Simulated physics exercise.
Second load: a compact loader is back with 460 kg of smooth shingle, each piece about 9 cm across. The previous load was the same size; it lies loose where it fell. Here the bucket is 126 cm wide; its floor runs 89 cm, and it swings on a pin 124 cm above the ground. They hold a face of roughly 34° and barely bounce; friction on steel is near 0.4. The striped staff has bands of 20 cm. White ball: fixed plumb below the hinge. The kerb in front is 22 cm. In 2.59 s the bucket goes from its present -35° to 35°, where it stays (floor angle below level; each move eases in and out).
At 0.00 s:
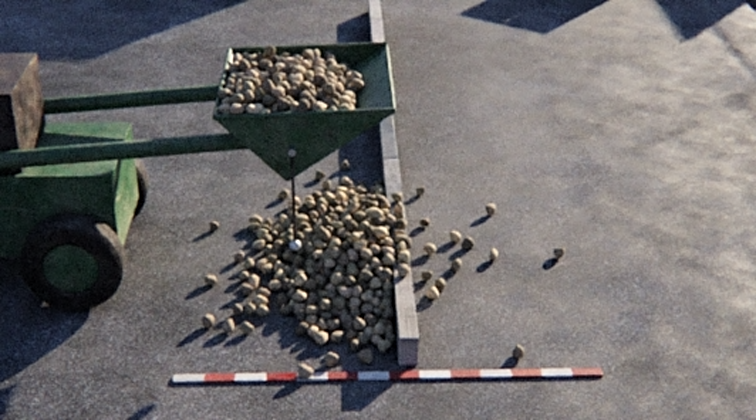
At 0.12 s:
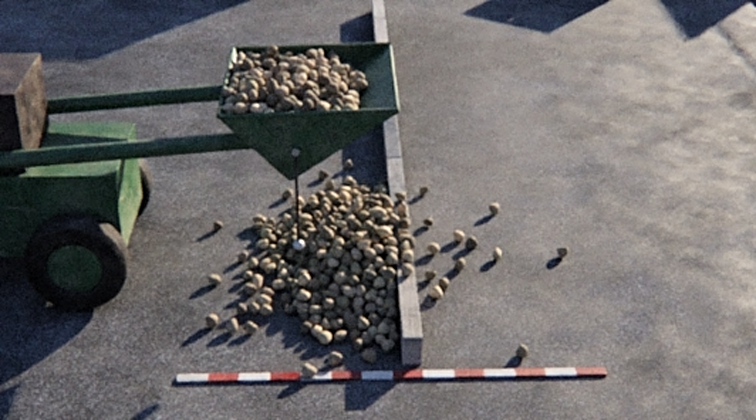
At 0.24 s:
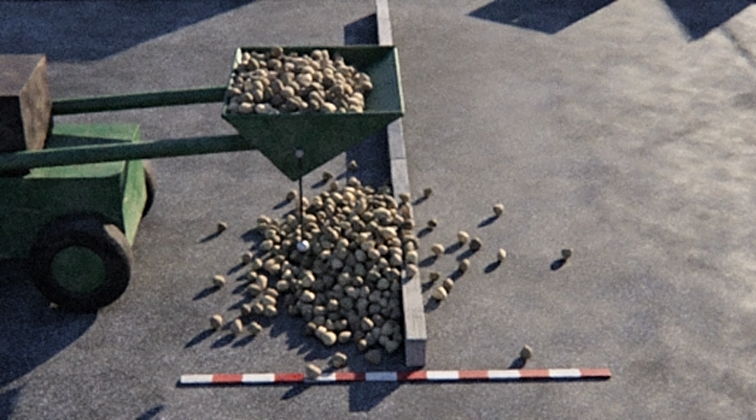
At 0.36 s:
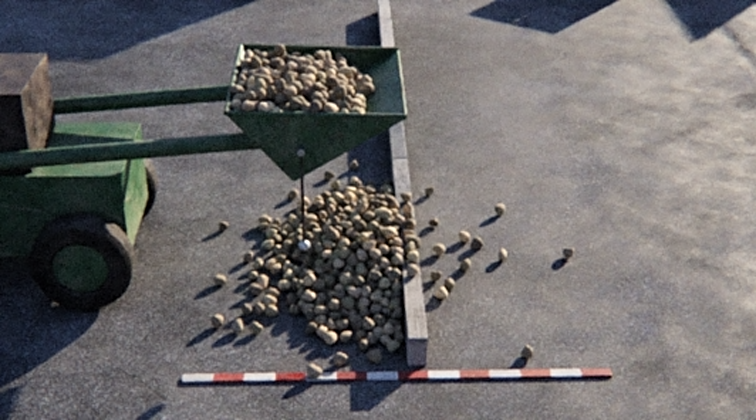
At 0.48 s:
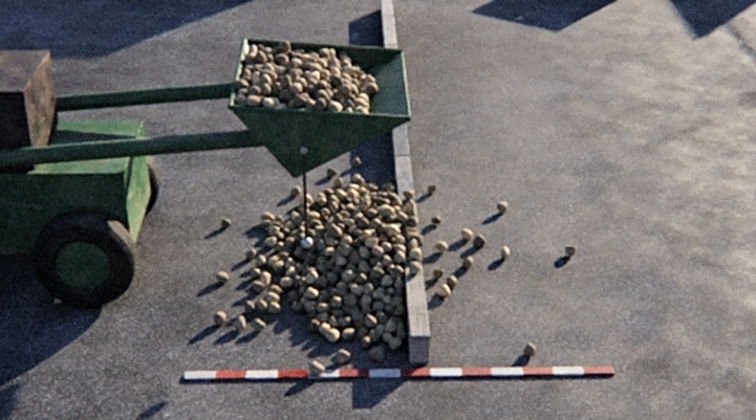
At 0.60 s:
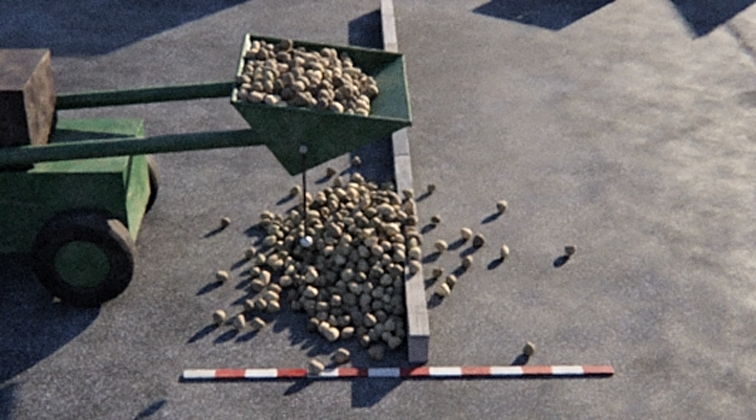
On a grey paved yard seen from above, with long shadows at the top, a green loader stands at the left. Its two arms hold a green bucket of tan, rounded stones over a loose heap beside a pale kerb, with strays around it, a small white ball, and a red-and-white staff in front. The view shifts slightly left while the bucket tilts slowly and slightly, its stones barely shifting.
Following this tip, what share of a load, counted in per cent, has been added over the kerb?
91 per cent, roughly.
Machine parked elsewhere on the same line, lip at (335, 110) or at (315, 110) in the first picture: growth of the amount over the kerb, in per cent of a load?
First place: Roughly 30 %; second place: Roughly 10 %.
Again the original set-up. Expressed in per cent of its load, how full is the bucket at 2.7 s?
Held: Around 10 % of the load.
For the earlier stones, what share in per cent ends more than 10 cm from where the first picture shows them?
I'd say roughly 0 per cent of them.
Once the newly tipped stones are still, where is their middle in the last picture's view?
Centre at roughly (469, 246).
After 1.9 s the floor is at 24°; in per cent of one load, 86 in the bucket, 107 on this side of the kerb, 6 over the kerb; the foremost stones are at (496, 257).
After 2.7 s the floor is at 35°; in per cent of one load, 10 in the bucket, 120 on this side of the kerb, 71 over the kerb; the foremost stones are at (563, 250).
After 3.0 s the floor is at 35°; in per cent of one load, 0 in the bucket, 108 on this side of the kerb, 92 over the kerb; the foremost stones are at (609, 247).
After 5.8 s the floor is at 35°; in per cent of one load, 0 in the bucket, 106 on this side of the kerb, 94 over the kerb; the foremost stones are at (644, 234). Net gain over the kerb, 91.
